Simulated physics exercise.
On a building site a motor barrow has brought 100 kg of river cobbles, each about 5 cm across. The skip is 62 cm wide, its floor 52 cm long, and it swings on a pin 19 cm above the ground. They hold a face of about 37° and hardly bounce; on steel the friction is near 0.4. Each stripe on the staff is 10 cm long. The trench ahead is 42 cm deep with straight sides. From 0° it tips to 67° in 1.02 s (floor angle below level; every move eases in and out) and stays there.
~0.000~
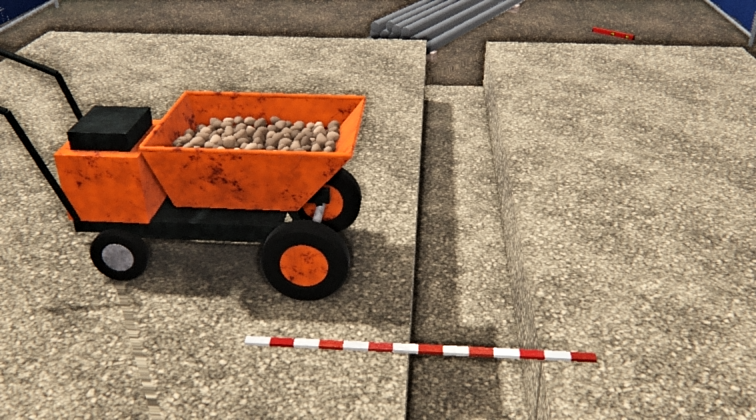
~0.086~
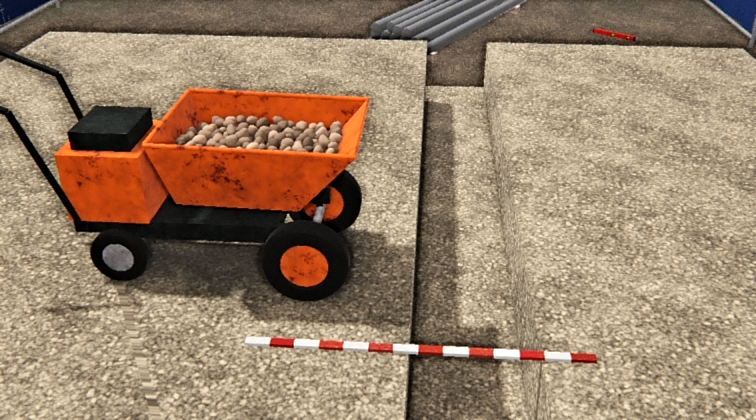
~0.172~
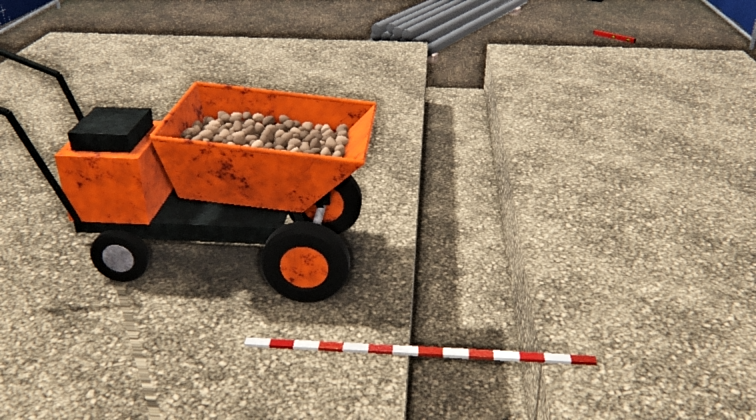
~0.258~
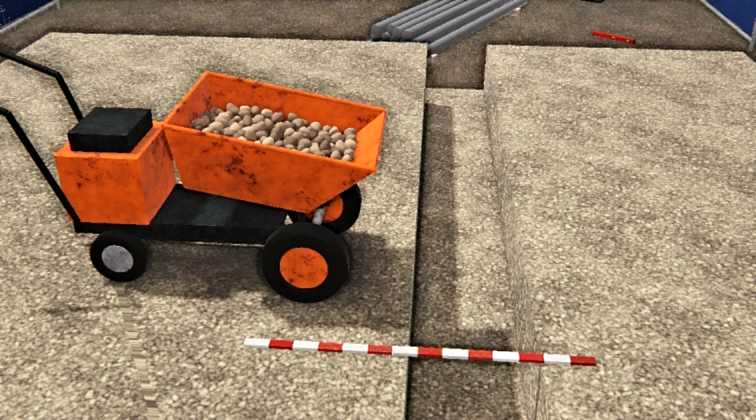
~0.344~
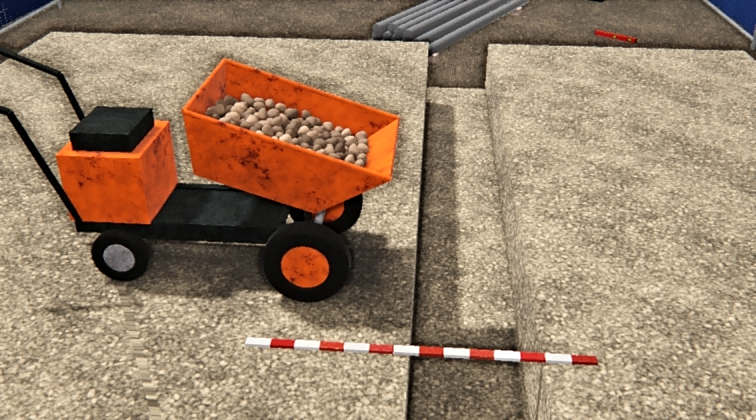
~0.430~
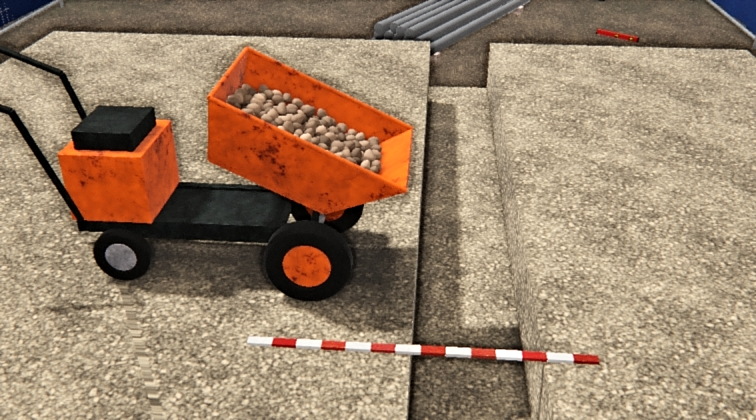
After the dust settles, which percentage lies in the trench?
Some 99 per cent of it.
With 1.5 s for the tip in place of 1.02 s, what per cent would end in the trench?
Then about 100 per cent.
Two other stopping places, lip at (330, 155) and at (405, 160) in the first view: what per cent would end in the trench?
About 100 and 65 per cent.
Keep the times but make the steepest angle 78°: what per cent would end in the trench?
Then about 100 per cent.
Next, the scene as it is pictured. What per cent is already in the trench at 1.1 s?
About 20 per cent by then.
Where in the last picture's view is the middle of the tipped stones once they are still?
Around (485, 331).
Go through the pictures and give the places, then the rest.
In the first frame, the skip is at 0°, its lip at (351, 156); the top of the load is at (268, 135).
The second frame shows lip at (355, 158), floor tilted 1°, highest stones at (250, 134); the stones move at 0.2 m/s on average.
The third frame shows lip at (363, 163), floor tilted 5°, highest stones at (236, 129); the stones move at 0.4 m/s on average.
In the fourth frame, the skip is at 11°, its lip at (375, 170); the top of the load is at (225, 119); the stones move at 0.6 m/s on average.
The fifth frame shows lip at (390, 179), floor tilted 18°, highest stones at (236, 108); the stones move at 0.7 m/s on average.
In the sixth frame, the skip is at 26°, its lip at (406, 191); the top of the load is at (252, 99); the stones move at 0.8 m/s on average.
After 0.8 s the floor is at 56°; 100 % in the skip; the foremost stones are at (416, 210).
After 1.1 s the floor is at 67°; 80 % in the skip, 20 % in the trench; the foremost stones are at (504, 287).
After 1.5 s the floor is at 67°; 33 % in the skip, 66 % in the trench, 1 % past the trench; the foremost stones are at (551, 289).
After 3.4 s the floor is at 67°; 0 % in the skip, 99 % in the trench, 1 % past the trench; the foremost stones are at (566, 300).
